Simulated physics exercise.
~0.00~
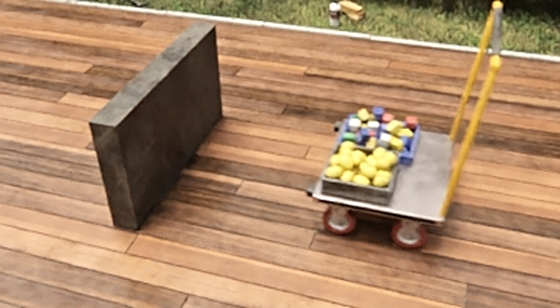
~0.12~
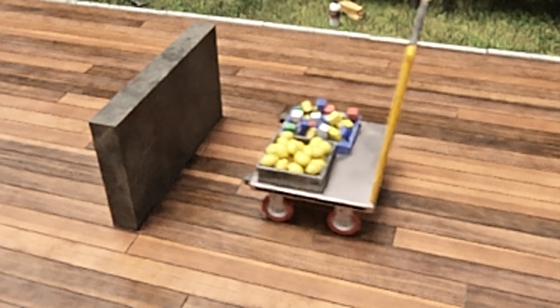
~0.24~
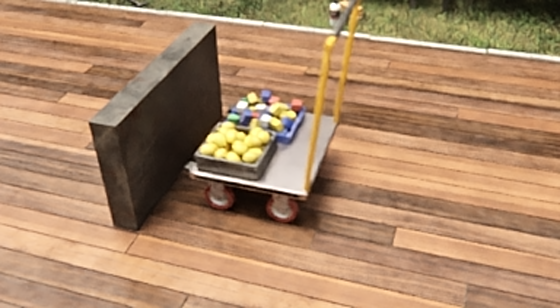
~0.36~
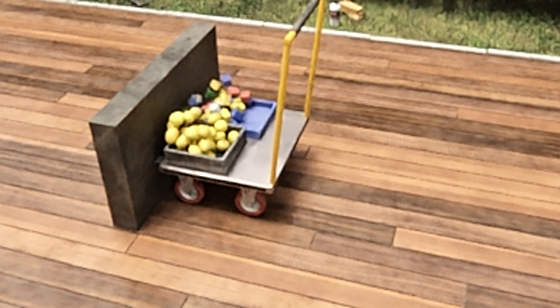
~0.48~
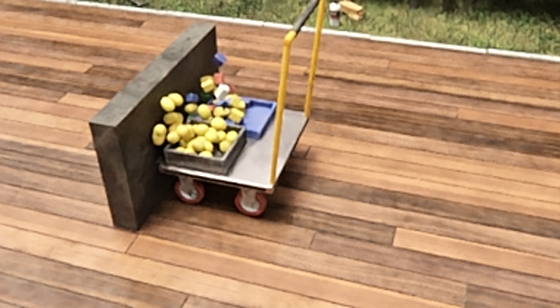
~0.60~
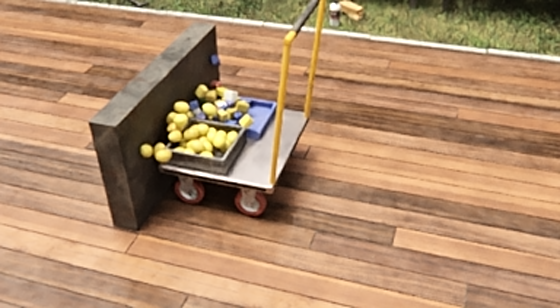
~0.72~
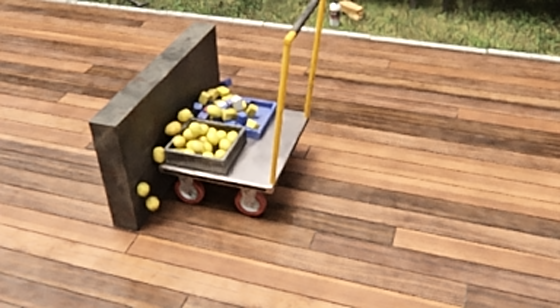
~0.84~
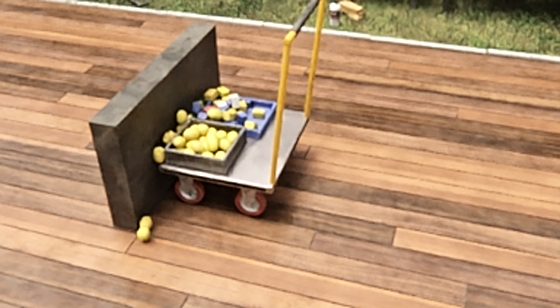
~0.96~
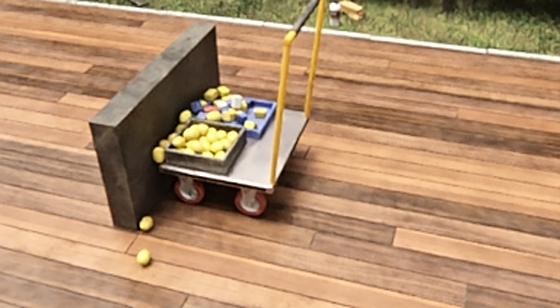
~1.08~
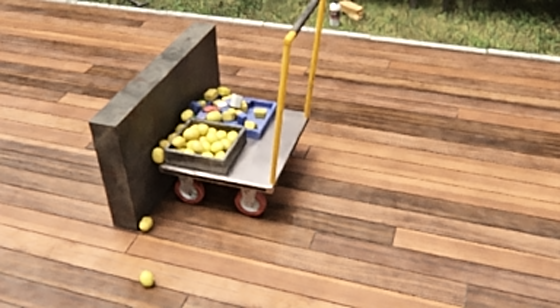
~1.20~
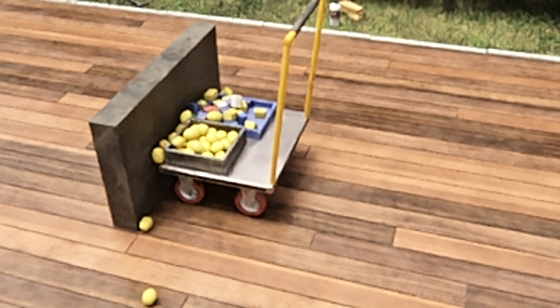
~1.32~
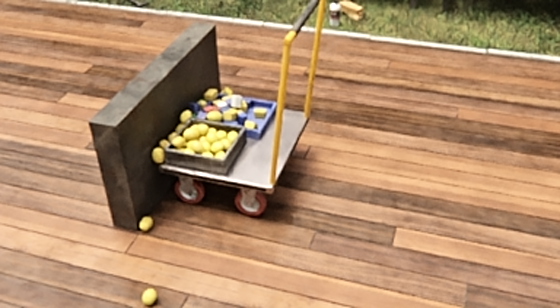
In this clip, a platform trolley carrying a crate of lemons and a blue crate of colourful toy bricks rolls left into a dark wall and stops, throwing loose pieces forward; two lemons drop to the wooden deck, one rolling toward the viewer before both rest.
